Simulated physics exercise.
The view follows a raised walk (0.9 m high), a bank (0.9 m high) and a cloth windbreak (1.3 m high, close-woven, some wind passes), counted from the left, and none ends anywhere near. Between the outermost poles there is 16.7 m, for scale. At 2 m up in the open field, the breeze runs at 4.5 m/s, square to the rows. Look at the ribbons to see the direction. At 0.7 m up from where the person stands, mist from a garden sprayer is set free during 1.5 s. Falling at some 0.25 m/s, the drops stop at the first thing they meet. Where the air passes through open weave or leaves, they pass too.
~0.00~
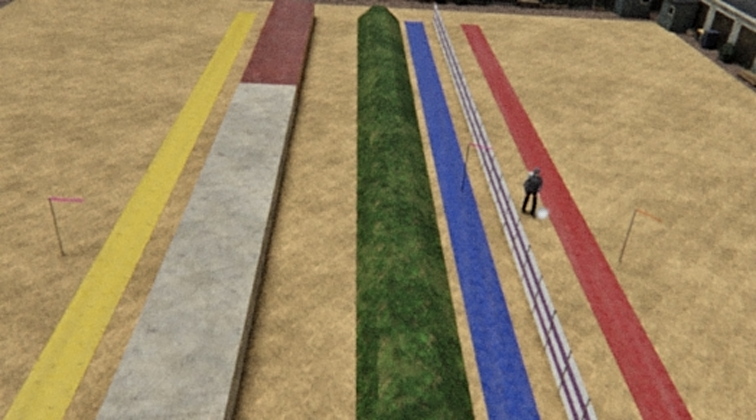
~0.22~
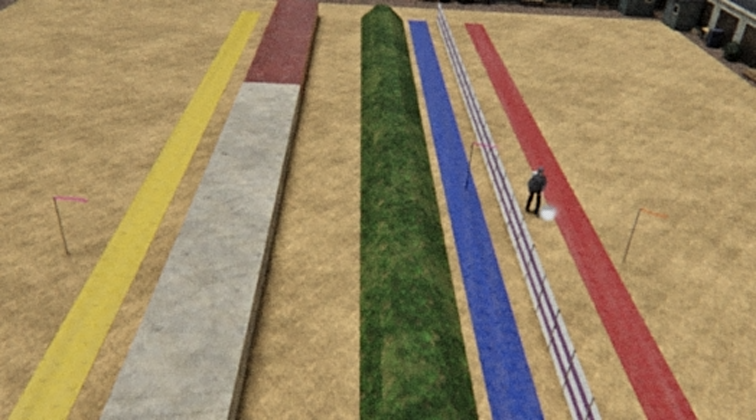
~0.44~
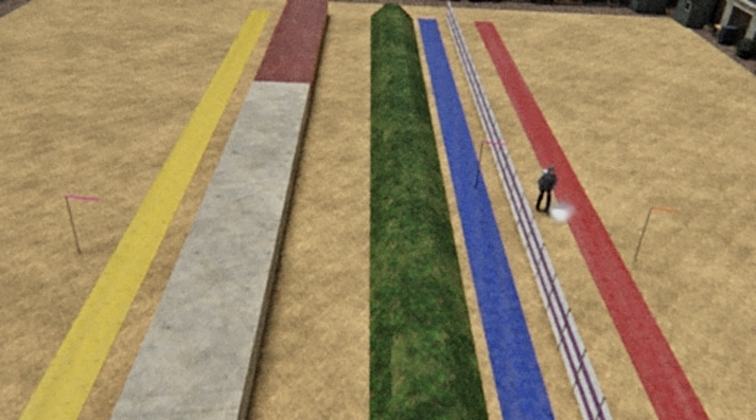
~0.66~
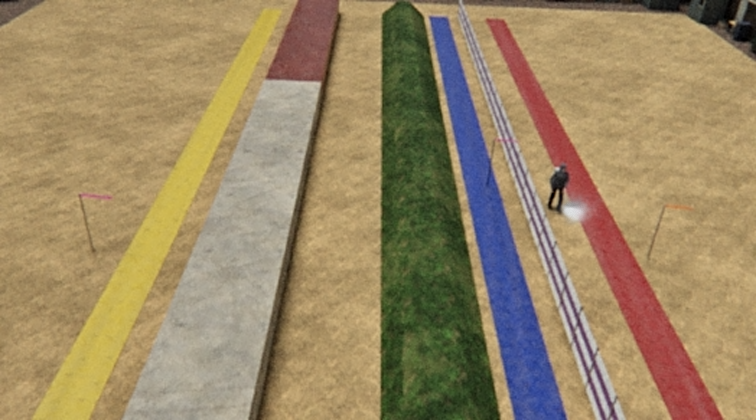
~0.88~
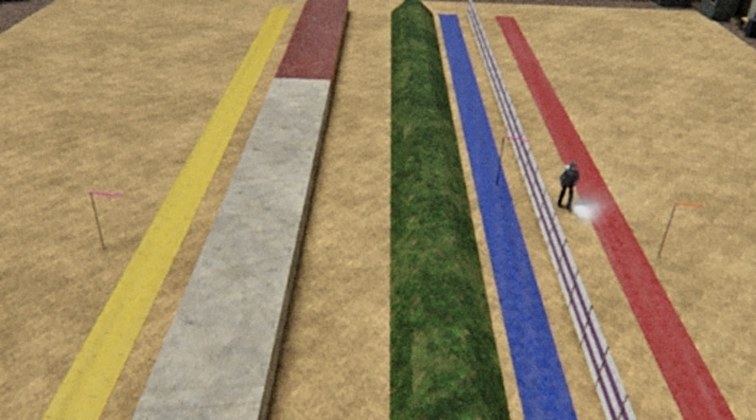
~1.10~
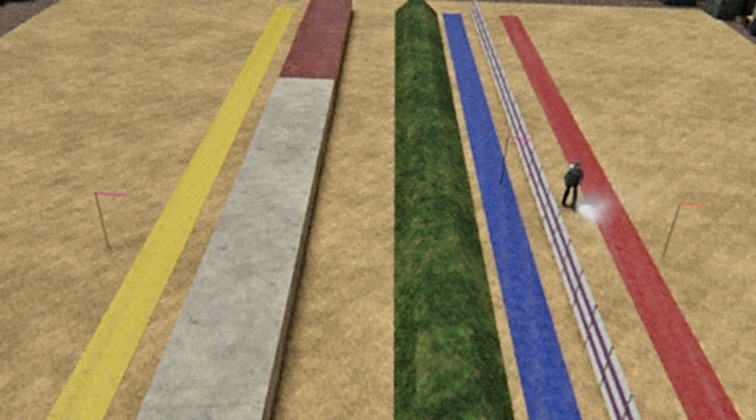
White mist spreads rightward from beside a standing person over the edge of a red strip.
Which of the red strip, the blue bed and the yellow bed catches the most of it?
Red.
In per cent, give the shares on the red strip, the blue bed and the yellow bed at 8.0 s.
I'd estimate near 30 % on red, 0 % on blue and 0 % on yellow.
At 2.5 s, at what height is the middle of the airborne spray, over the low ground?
Middle height: Approx. 0.6 m.
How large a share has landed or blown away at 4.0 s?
30 per cent.
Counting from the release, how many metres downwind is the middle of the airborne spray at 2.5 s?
It comes to roughly 1.0 m.
After 2.5 s, 0 % lies on the blue bed, 4 % on the red strip and 0 % on the yellow bed; 10 % has touched down or left; the middle of what still flies is 0.7 m above the low ground, near (613, 207).
After 4.0 s, 0 % lies on the blue bed, 17 % on the red strip and 0 % on the yellow bed; 31 % has touched down or left; the middle of what still flies is 0.7 m above the low ground, near (668, 209).
After 8.0 s, 0 % lies on the blue bed, 29 % on the red strip and 0 % on the yellow bed; 74 % has touched down or left.
After 20.0 s, 0 % lies on the blue bed, 30 % on the red strip and 0 % on the yellow bed; 100 % has touched down or left.
After 45.0 s, 0 % lies on the blue bed, 30 % on the red strip and 0 % on the yellow bed; 100 % has touched down or left.
